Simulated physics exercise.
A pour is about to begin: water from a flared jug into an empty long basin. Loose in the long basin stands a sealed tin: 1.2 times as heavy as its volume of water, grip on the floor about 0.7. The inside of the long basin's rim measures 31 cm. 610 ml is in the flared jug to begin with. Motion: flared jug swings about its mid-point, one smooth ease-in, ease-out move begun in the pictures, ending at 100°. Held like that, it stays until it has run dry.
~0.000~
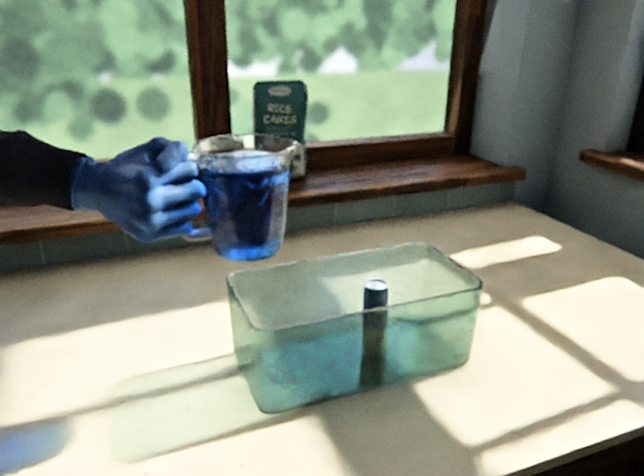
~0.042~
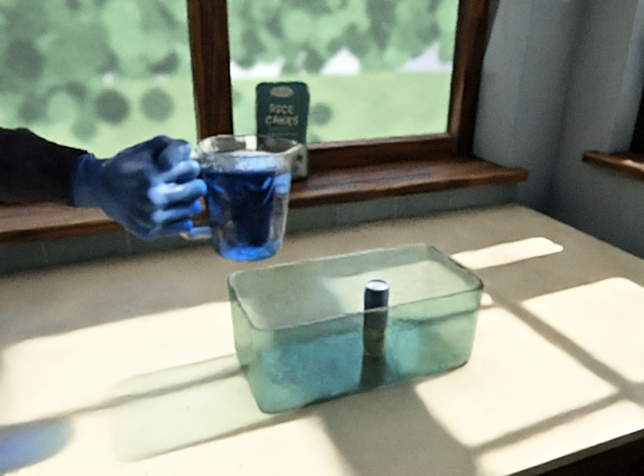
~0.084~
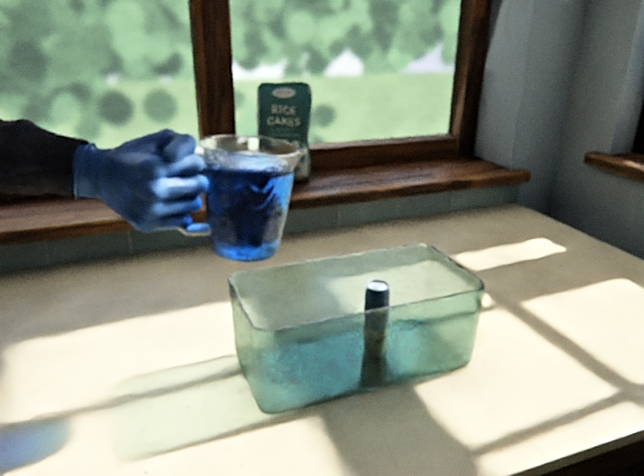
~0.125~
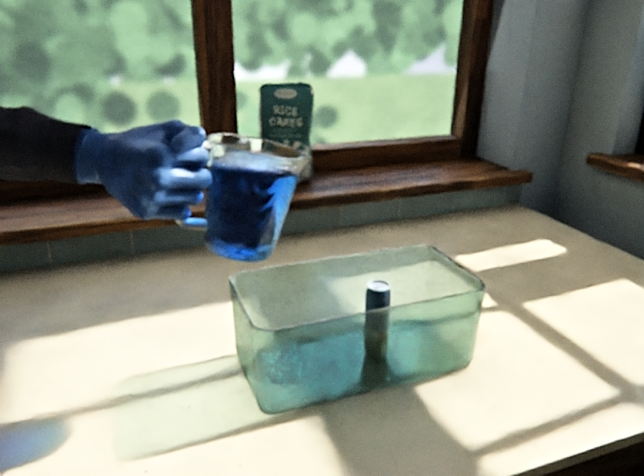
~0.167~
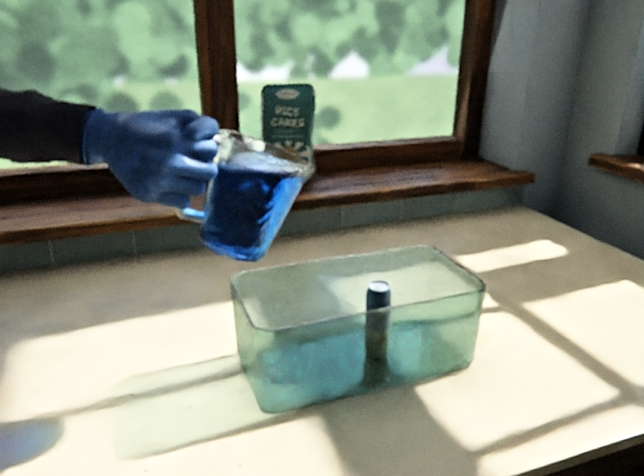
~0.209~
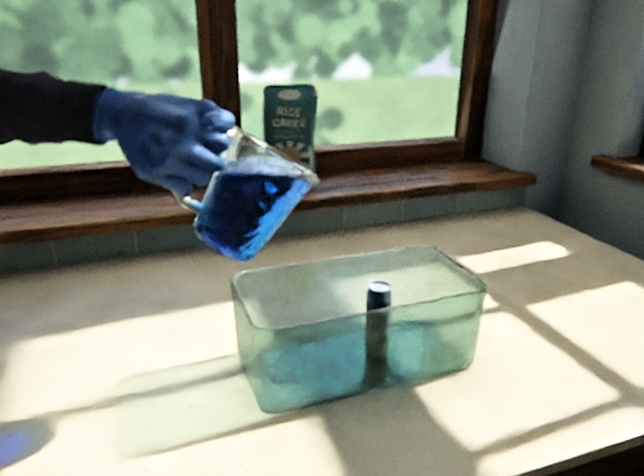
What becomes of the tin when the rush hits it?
The tin stays upright.
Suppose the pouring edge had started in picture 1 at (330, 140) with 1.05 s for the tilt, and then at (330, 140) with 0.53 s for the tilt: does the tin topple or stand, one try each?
First it tips over; then it tips over.
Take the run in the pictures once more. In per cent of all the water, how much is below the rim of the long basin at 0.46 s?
I'd estimate some 20 percent of the liquid.
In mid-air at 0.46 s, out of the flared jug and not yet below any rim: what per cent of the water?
At that moment, about 26 percent.
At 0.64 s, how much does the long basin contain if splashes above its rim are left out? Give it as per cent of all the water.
I'd put it at roughly 68 per cent.
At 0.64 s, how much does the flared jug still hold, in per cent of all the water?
About 16 percent.
Then, 0.46 s in, the tilt is 95° and 54 per cent is still to pour; the tin stands where it began.
Then, 0.64 s in, the tilt is 100° and 16 per cent is still to pour; the tin leans 5°.
Then, 0.82 s in, the tilt is 100° and 3 per cent is still to pour; the tin stands 1 cm from where it began.
Then, 1.03 s in, the tilt is 100° and 0 per cent is still to pour; the tin stands 1 cm from where it began.
Finally, the tin stands 1 cm from where it began.
